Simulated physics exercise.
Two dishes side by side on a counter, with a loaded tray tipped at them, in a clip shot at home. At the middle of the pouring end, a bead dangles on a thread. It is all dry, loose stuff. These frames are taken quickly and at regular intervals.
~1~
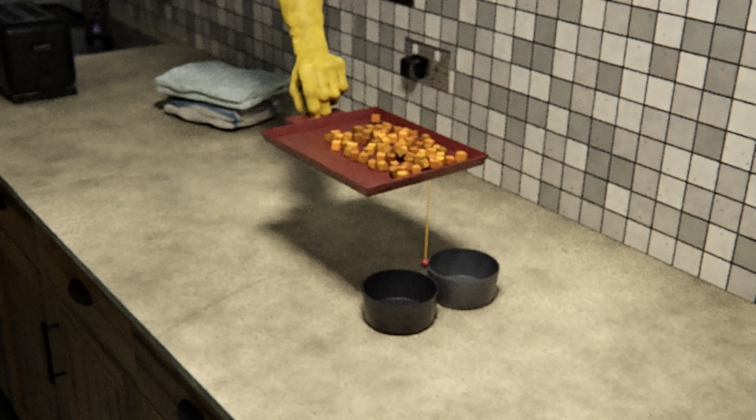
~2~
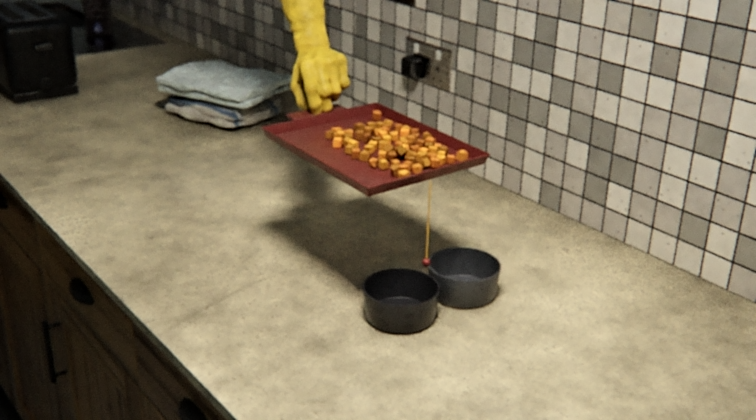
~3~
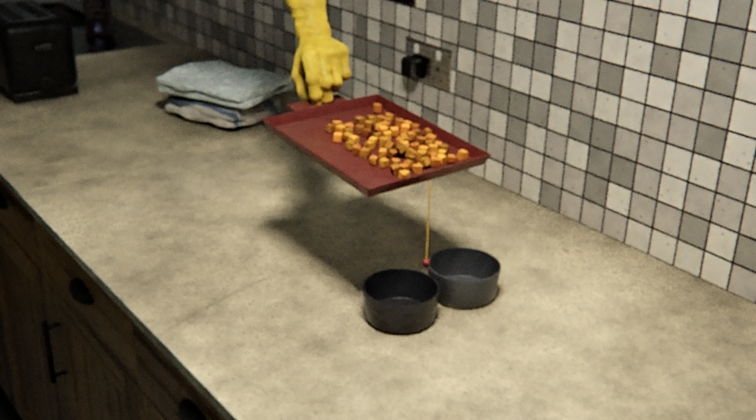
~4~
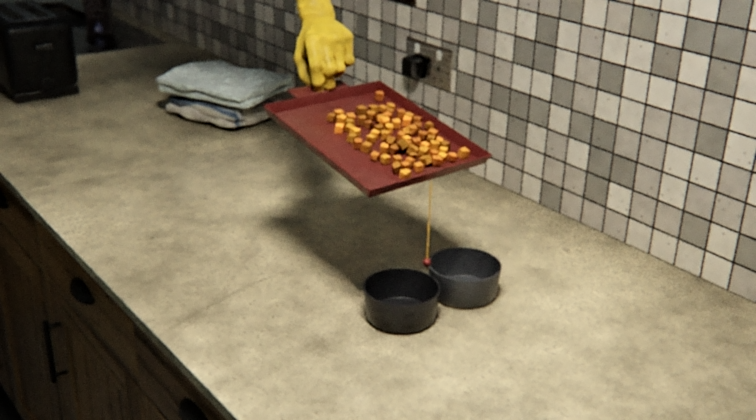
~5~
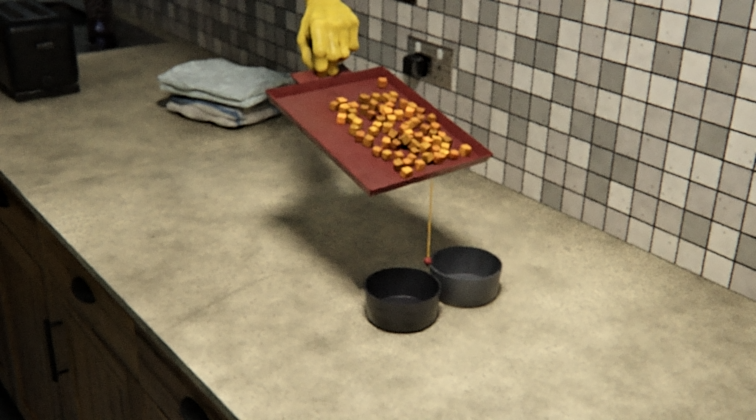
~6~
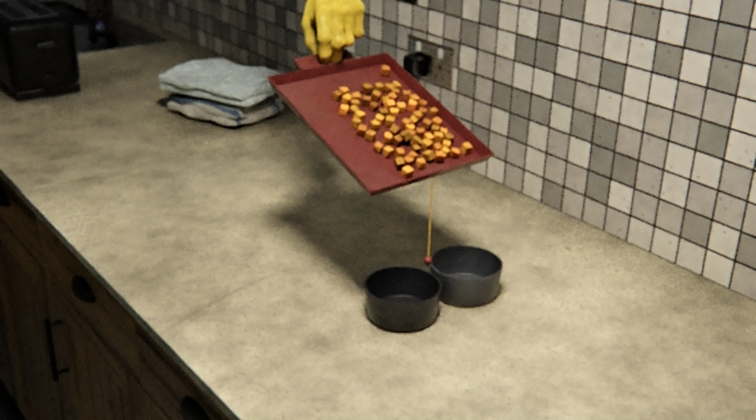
The clip shows a yellow-gloved hand holding a red tray of small orange-brown cubes above two dark dishes on a counter, then raising the tray's far end so it slants more steeply, while a bead hangs from its lower edge.
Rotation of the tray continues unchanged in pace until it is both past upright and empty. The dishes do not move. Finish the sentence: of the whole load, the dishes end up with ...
... less than half.
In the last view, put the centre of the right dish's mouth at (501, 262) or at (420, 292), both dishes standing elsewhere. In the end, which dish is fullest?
Left side first, Right side second.
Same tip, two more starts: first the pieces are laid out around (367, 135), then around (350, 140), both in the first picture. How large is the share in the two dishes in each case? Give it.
Roughly 30 per cent, and 30 per cent.
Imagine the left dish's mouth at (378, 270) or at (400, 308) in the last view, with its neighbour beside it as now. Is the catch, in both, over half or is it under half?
At place one a lesser share; at place two the greater share.
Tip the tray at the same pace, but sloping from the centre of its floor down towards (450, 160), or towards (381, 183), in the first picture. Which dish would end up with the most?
Outcome by order - one: Right side; two: Left side.
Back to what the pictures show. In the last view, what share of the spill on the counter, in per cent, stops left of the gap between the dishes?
It comes to near 20 percent of the spill.
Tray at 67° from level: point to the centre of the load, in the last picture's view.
Somewhere around pixel (432, 152) in the last picture.
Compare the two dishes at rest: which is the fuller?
Looking at the end state, it is the left-side one.
Just after the last frame, tray tipped steeply; every one on the tray.
A moment on, tray tipped past a quarter turn; roughly a third on the tray; about a tenth outside both; roughly two thirds in the air.
Further on, tray tipped past a quarter turn; roughly a quarter in the left dish; about a tenth in the right dish; roughly two thirds outside both.
When it is over, tray tipped past a quarter turn; roughly a quarter in the left dish; about a tenth in the right dish; roughly two thirds outside both.
